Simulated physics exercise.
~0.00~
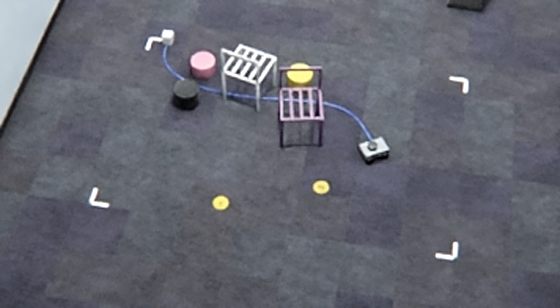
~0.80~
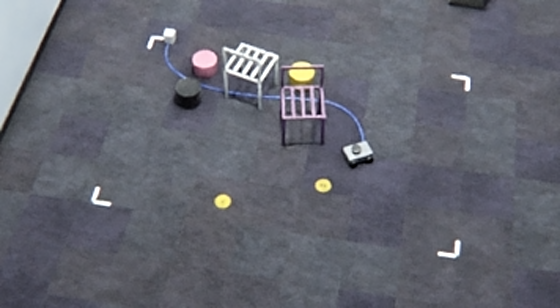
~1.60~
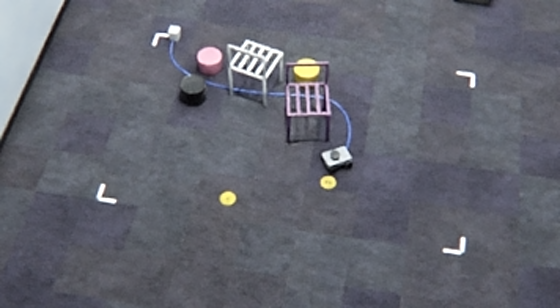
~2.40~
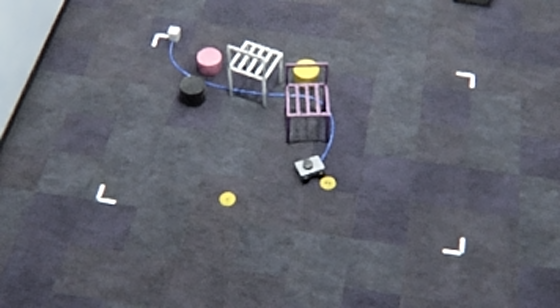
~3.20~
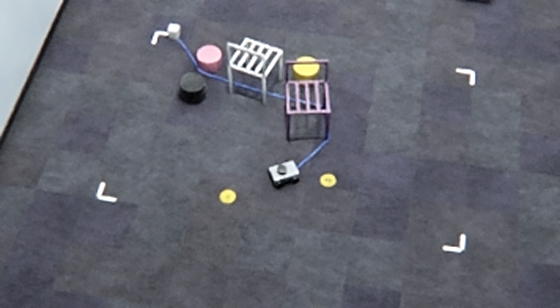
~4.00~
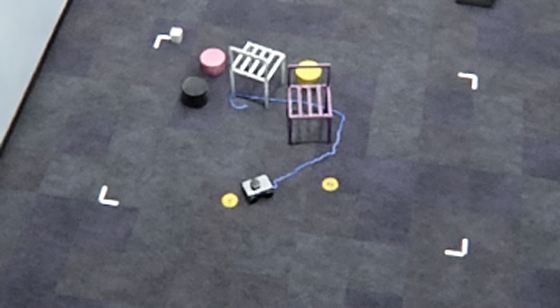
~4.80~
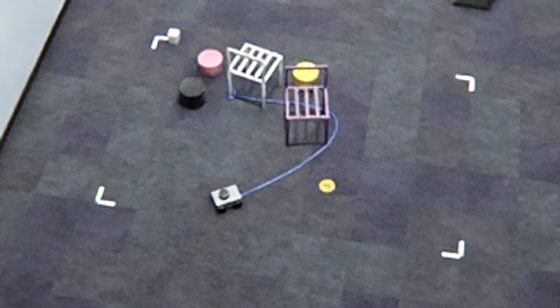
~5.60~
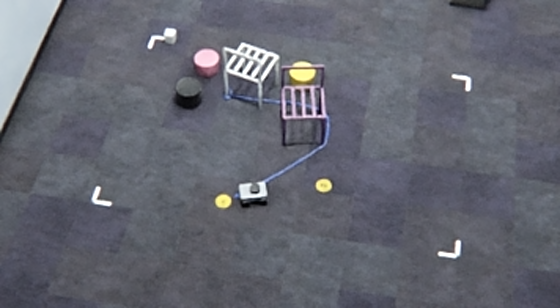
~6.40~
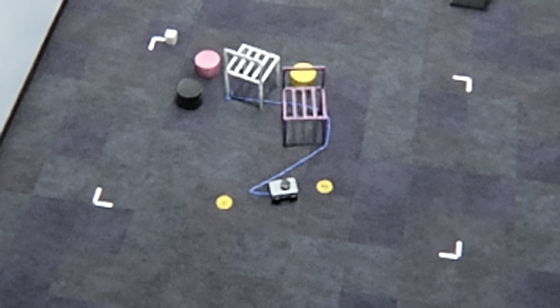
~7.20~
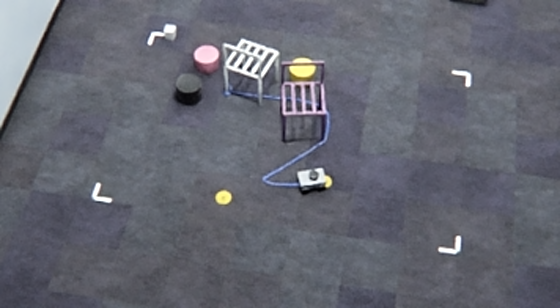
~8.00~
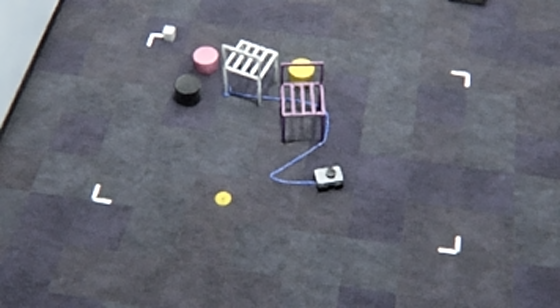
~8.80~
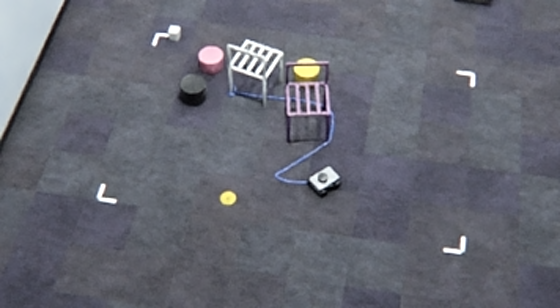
On a dark carpeted floor marked by four white tape corners, seen from high above, a small pale cart trails a blue lead from a white plug block at upper left. The lead runs between a pink tub and a black bin and under a white chair and a purple chair, near a yellow bucket. The cart moves left and downward toward two yellow dots, and the lead tightens, then comes free of the block. It continues to the left dot, then heads back right past the other dot, stopping there with the lead unplugged.
